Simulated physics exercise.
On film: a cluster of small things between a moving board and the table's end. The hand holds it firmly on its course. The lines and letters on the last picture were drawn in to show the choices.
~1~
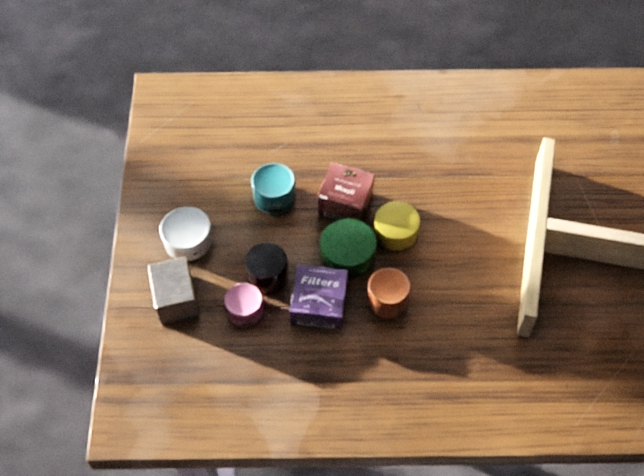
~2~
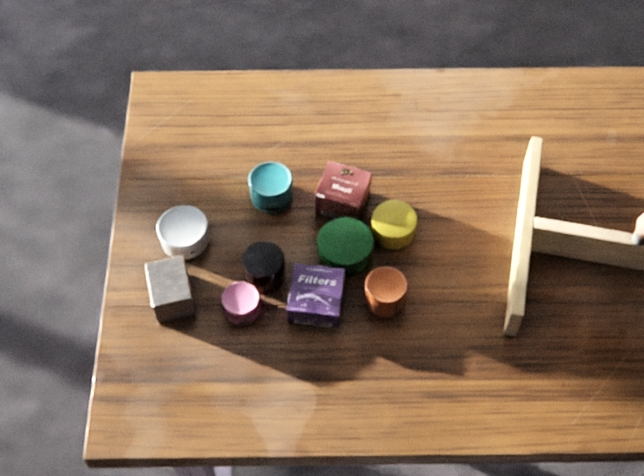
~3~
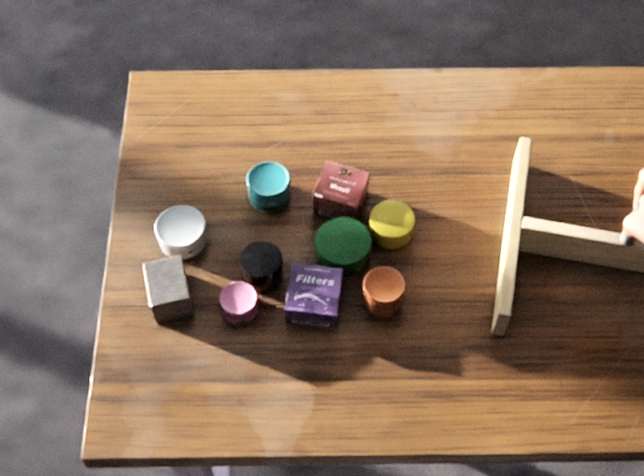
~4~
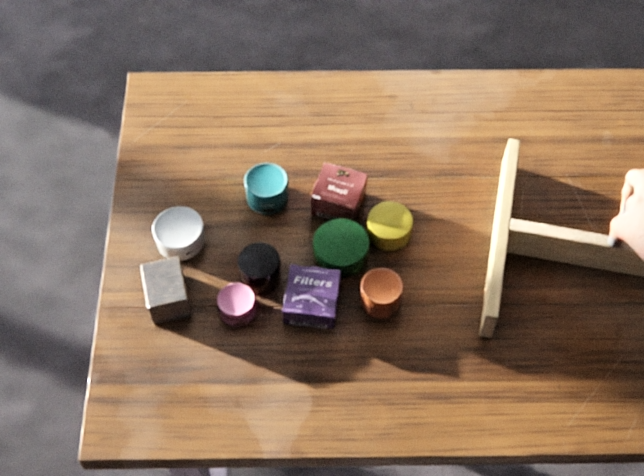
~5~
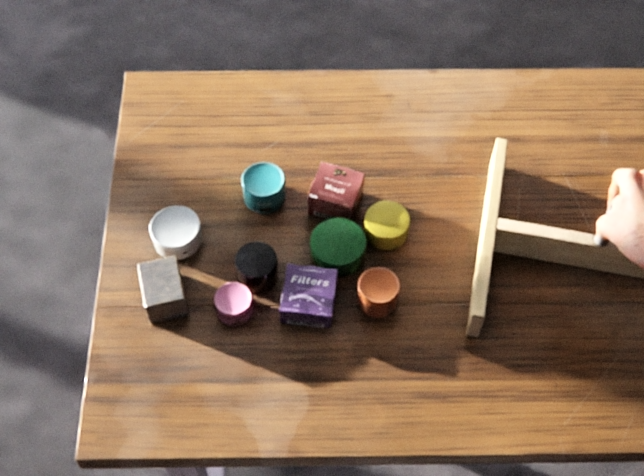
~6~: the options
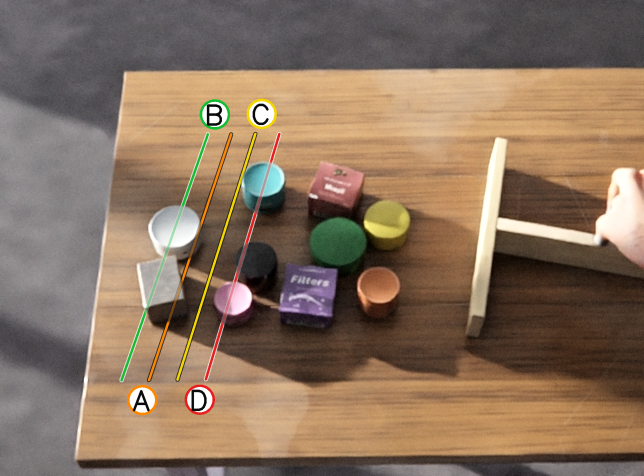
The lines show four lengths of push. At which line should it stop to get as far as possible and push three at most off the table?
No farther than B.
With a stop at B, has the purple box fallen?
By then, no.
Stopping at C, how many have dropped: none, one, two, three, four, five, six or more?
The count is none.
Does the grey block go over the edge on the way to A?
Yes.
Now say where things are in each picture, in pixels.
Pink jar (244, 306); yellow pot (396, 226); orange jar (389, 293), in the first frame.
Board (528, 221); purple box (316, 295), in the second frame.
Board (516, 221); green pot (343, 247), in the third frame.
Board (504, 223); black pot (260, 268), in the fourth frame.
Board (491, 222); turquoise tub (264, 188); pink jar (234, 305); yellow pot (386, 226), in the fifth frame.
On the marked copy, A at (193, 247); B at (168, 247); C at (219, 246); D at (246, 246).
Following B. Soon after the start, board (375, 223); black pot (243, 267); purple box (288, 298).
Later, board (258, 224); grey block (136, 296); white jar (145, 230).
In the end, board (168, 225); grey block over the edge; black pot over the edge; three fallen.
As for the rest, A is within the limit but short; C is within the limit but short; D is within the limit but short.
